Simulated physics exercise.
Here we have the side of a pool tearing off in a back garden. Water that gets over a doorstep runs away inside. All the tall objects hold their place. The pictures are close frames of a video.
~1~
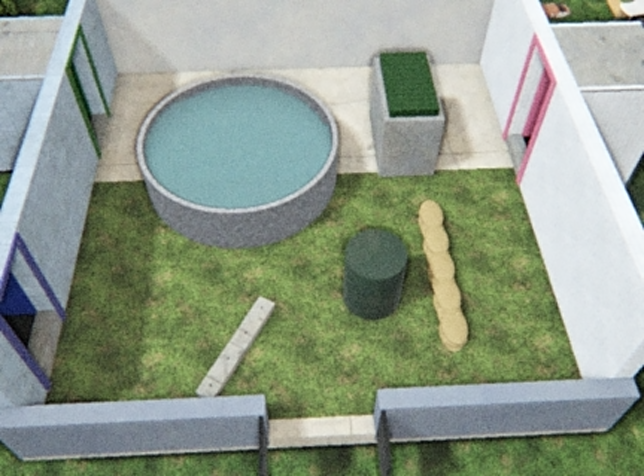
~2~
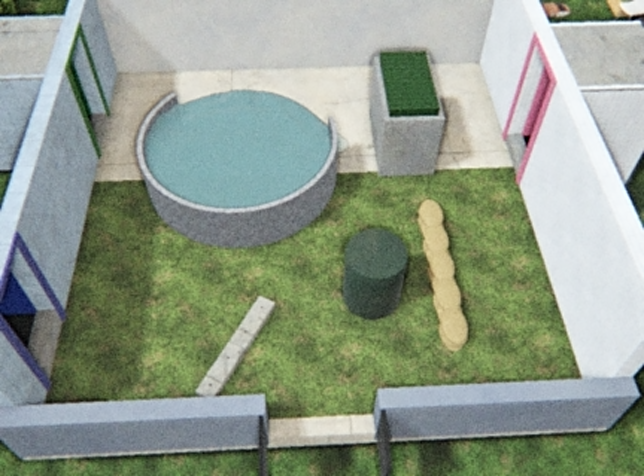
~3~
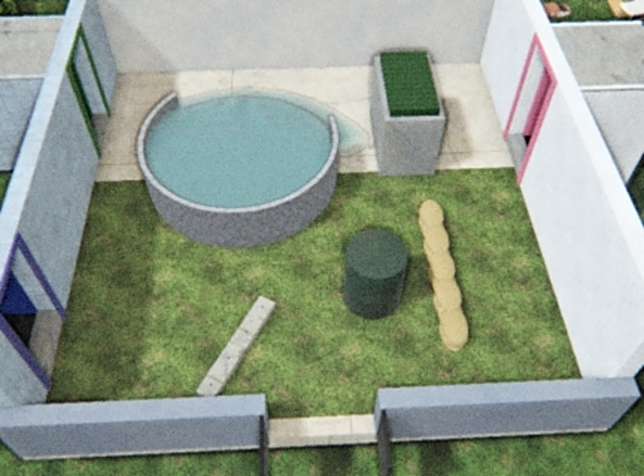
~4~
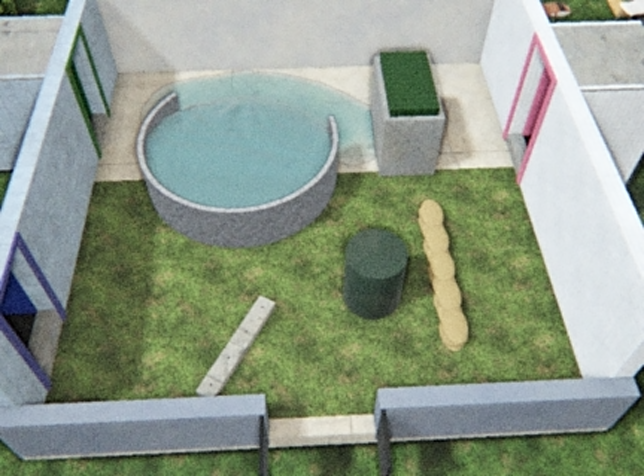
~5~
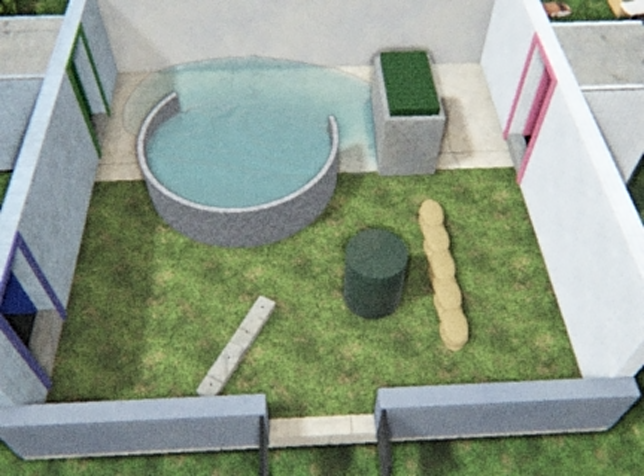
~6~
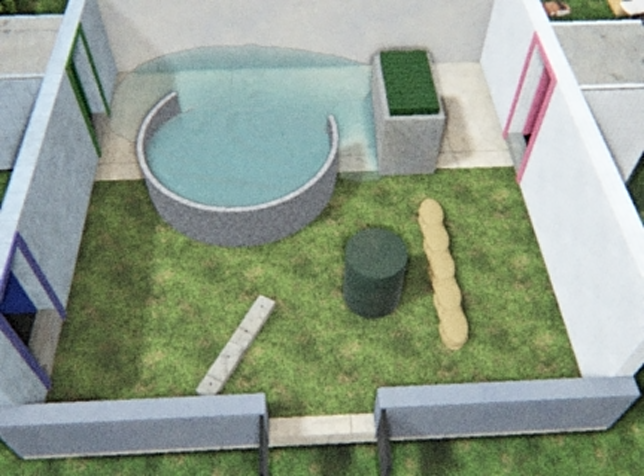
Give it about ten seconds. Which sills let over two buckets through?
One by one: The green door lets in a lot; the pink door admits no more than that; the blue door admits no more than that.
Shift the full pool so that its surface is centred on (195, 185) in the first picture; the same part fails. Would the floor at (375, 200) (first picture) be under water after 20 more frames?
There: Wet.
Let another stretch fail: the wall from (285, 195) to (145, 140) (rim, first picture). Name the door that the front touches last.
That is the door marked pink.
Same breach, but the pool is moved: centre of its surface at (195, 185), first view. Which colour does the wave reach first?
It is the green-painted one.
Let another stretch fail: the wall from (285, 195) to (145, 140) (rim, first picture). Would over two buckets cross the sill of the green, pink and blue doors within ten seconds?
Then: The green one holds, the pink one is under, the blue one lets more in.
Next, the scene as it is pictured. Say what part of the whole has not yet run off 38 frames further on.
Close to 98 %.
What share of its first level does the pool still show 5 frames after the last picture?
Close to 56 %.
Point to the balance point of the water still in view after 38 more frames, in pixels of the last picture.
Around (307, 184).
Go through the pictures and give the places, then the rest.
In the first frame, the pool at (239, 141) is whole and still.
In the second frame, the front is at a hidden place, out from the gap on the pool's far side.
In the third frame, water pours out on the pool's far side and has run to (365, 138).
In the fourth frame, water pours out on the pool's far side and has run to (149, 105).
In the fifth frame, water pours out on the pool's far side and has run to (134, 95).
In the sixth frame, water pours out on the pool's far side and has run to (131, 73).
A moment on, water covers 25 % of the floor; the green door wet at the sill, nothing in, the pink door not reached, the blue door not reached.
Next, water covers 40 % of the floor; the green door wet at the sill, nothing in, the pink door wet at the sill, nothing in, the blue door not reached.
Then, water covers 60 % of the floor; the green door over two buckets in, the pink door wet at the sill, nothing in, the blue door not reached.
Later, water covers 90 % of the floor; the green door over two buckets in, the pink door under two buckets in, the blue door wet at the sill, nothing in.
In the end, water covers 95 % of the floor; the green door over two buckets in, the pink door under two buckets in, the blue door wet at the sill, nothing in.
